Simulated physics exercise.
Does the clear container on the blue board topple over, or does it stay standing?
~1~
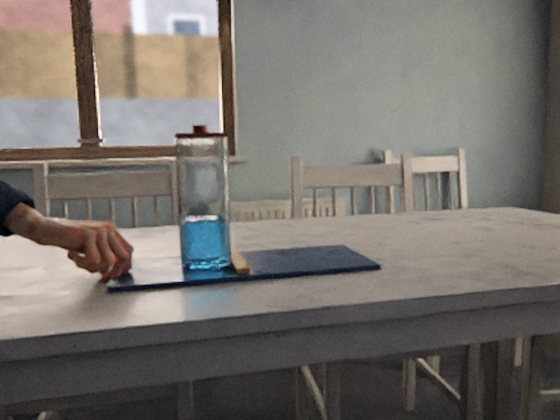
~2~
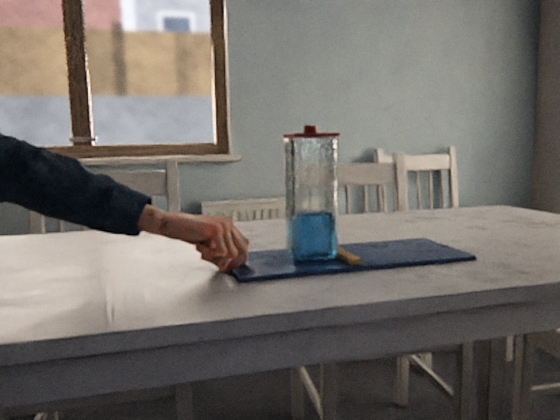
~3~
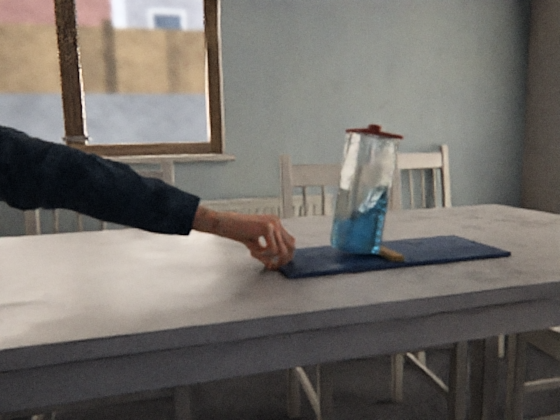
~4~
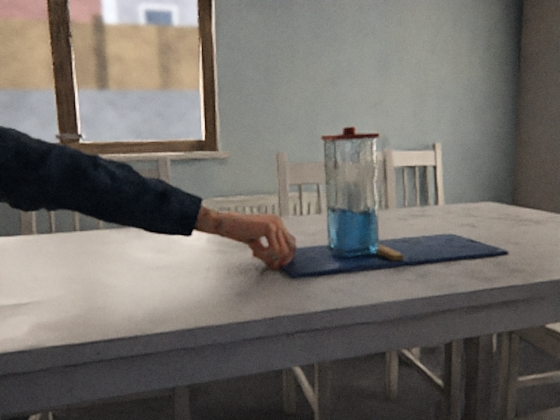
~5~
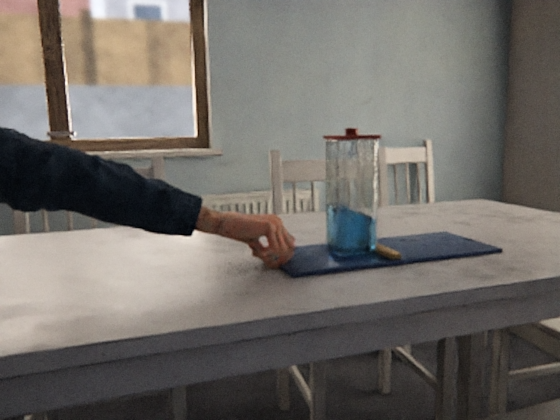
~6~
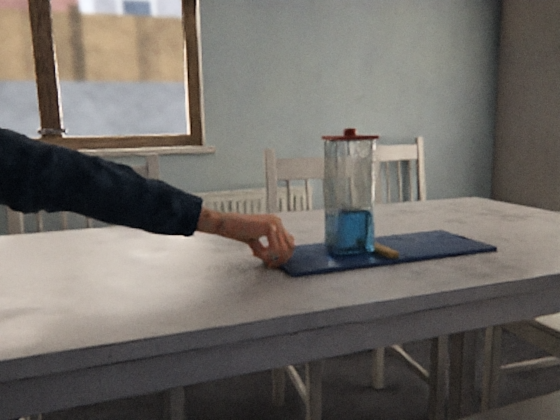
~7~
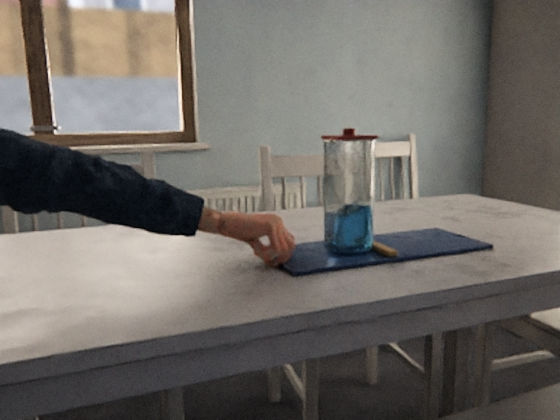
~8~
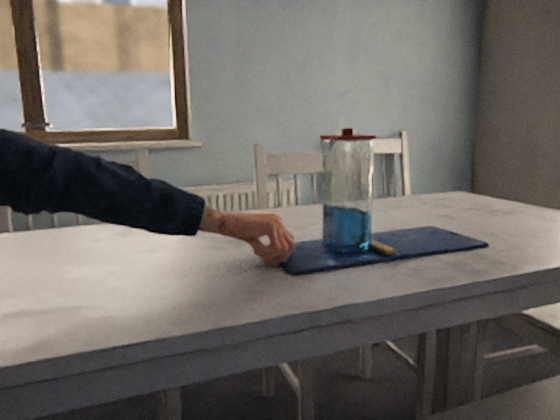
It stays standing. It tilts to the right as the board stops, then rocks back and settles upright on the board.
